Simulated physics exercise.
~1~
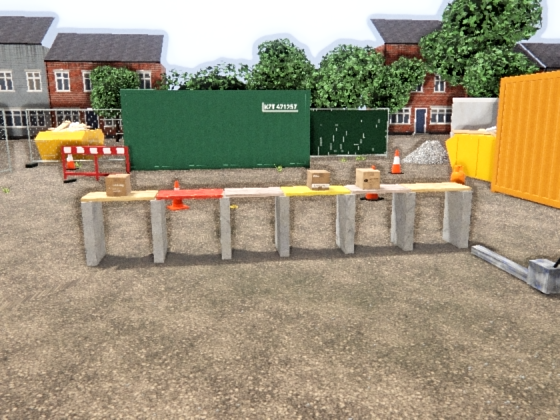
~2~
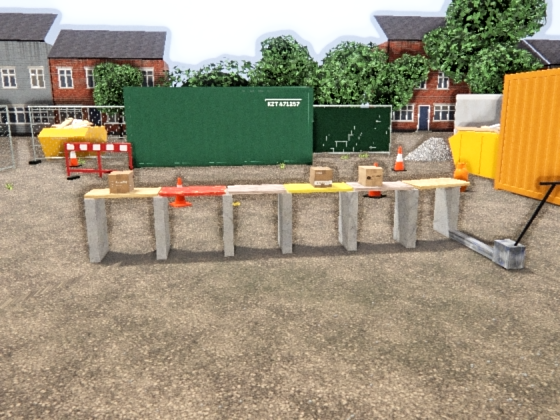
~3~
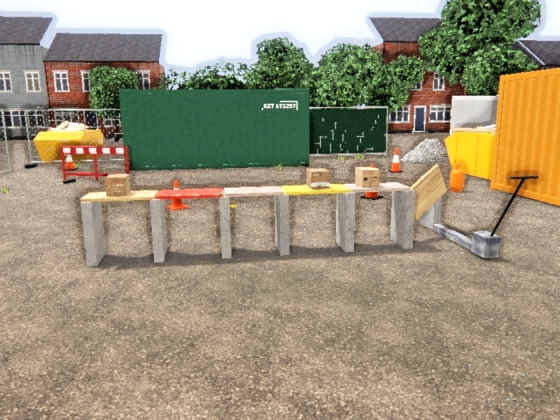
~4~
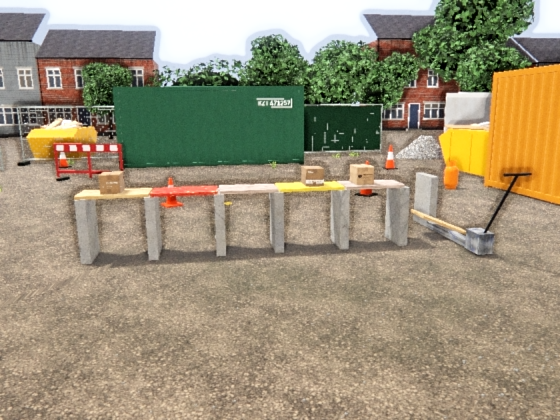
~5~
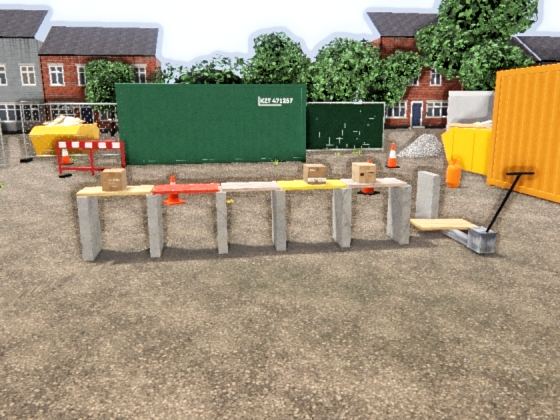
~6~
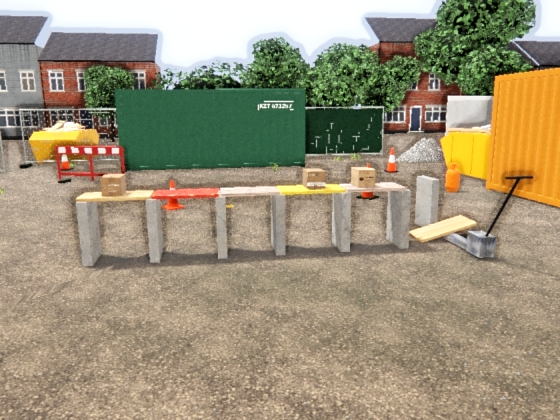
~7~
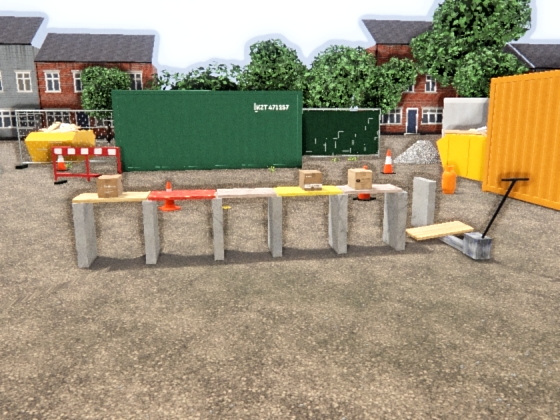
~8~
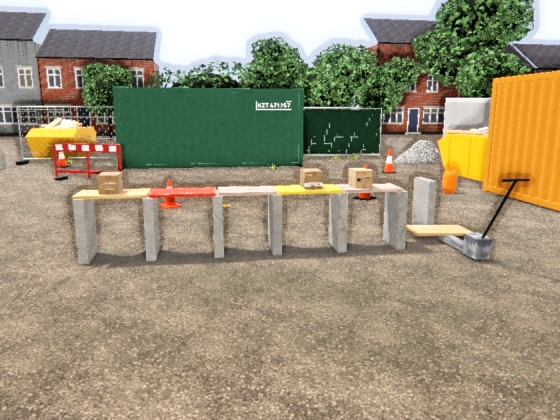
A green container stands at the back of a gravelly yard, with brick houses and trees behind and an orange container at the right, seen from the front by a slightly swaying camera. Across the middle runs a low row of boards on upright grey blocks, one board red and one yellow, with cartons on top. A grey jack with a dark handle moves in from the right to the end upright. The rightmost board tips steeply, drops and settles low beside the jack. The other boards, including the red and yellow ones, and the cartons stay up.
